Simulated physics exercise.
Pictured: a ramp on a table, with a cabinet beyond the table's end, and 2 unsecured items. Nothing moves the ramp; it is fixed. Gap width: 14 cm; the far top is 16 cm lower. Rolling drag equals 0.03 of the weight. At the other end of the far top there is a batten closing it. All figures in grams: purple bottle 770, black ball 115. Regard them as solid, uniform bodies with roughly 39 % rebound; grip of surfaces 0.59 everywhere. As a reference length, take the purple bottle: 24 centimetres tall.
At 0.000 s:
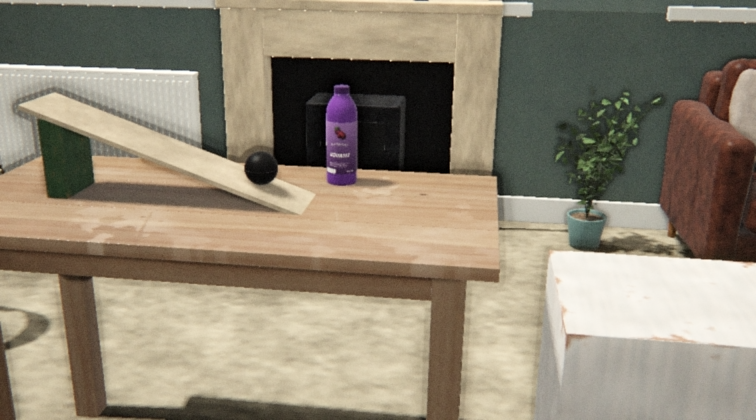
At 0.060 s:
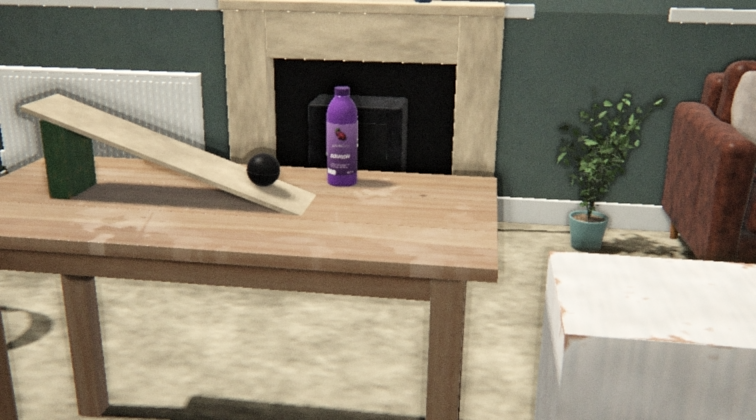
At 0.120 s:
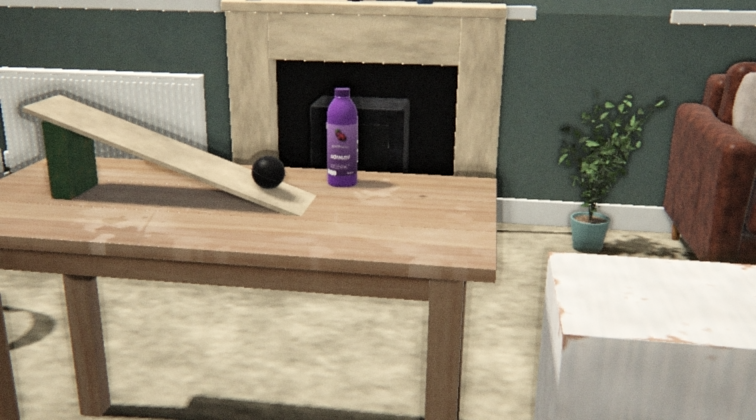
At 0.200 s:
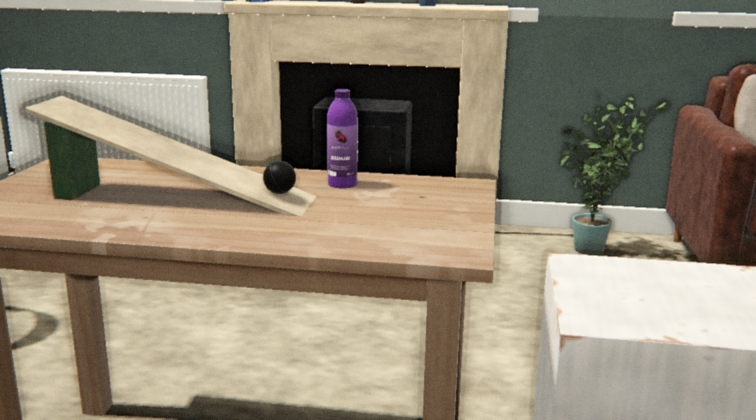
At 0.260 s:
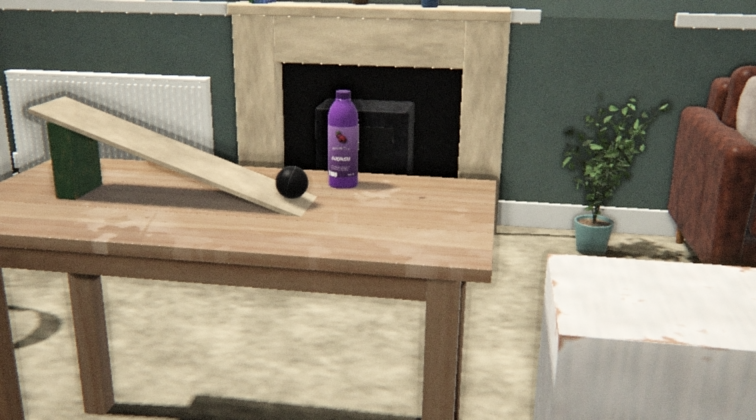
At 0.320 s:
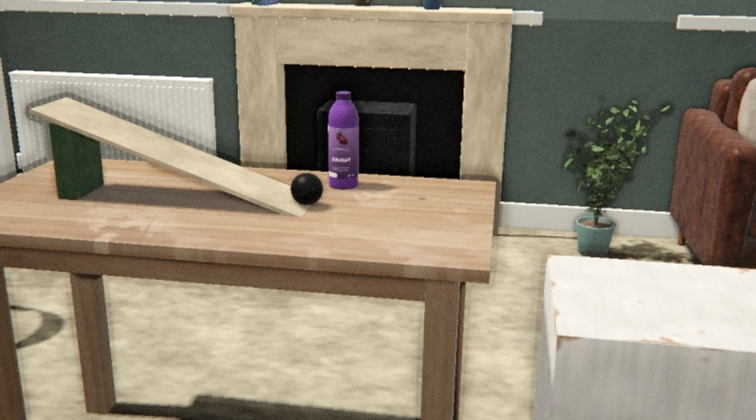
In a living room with a fireplace, a black ball rolls slowly down a wooden ramp on a table, moving rightward to the ramp's lower end, while a purple bottle stands still nearby.
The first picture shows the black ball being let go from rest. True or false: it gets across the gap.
False.
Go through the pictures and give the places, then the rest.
In the first frame, edge 53 cm away; black ball (261, 168); purple bottle (342, 135).
In the second frame, edge 53 cm away; black ball (263, 170); purple bottle (342, 136).
In the third frame, edge 51 cm away; black ball (269, 172); purple bottle (342, 137).
In the fourth frame, edge 49 cm away; black ball (279, 177); purple bottle (343, 138).
In the fifth frame, edge 46 cm away; black ball (292, 183); purple bottle (343, 139).
In the sixth frame, edge 43 cm away; black ball (307, 189); purple bottle (344, 140).
Around 0.62 s, edge 23 cm away; black ball near (391, 196).
Around 1.02 s, -0 cm past the table's edge; black ball near (494, 203).
Around 1.32 s, down in the gap; black ball near (504, 334).
Around 1.52 s, down in the gap.
Finally (1.7 s), down in the gap; purple bottle still in place (within 8 cm).
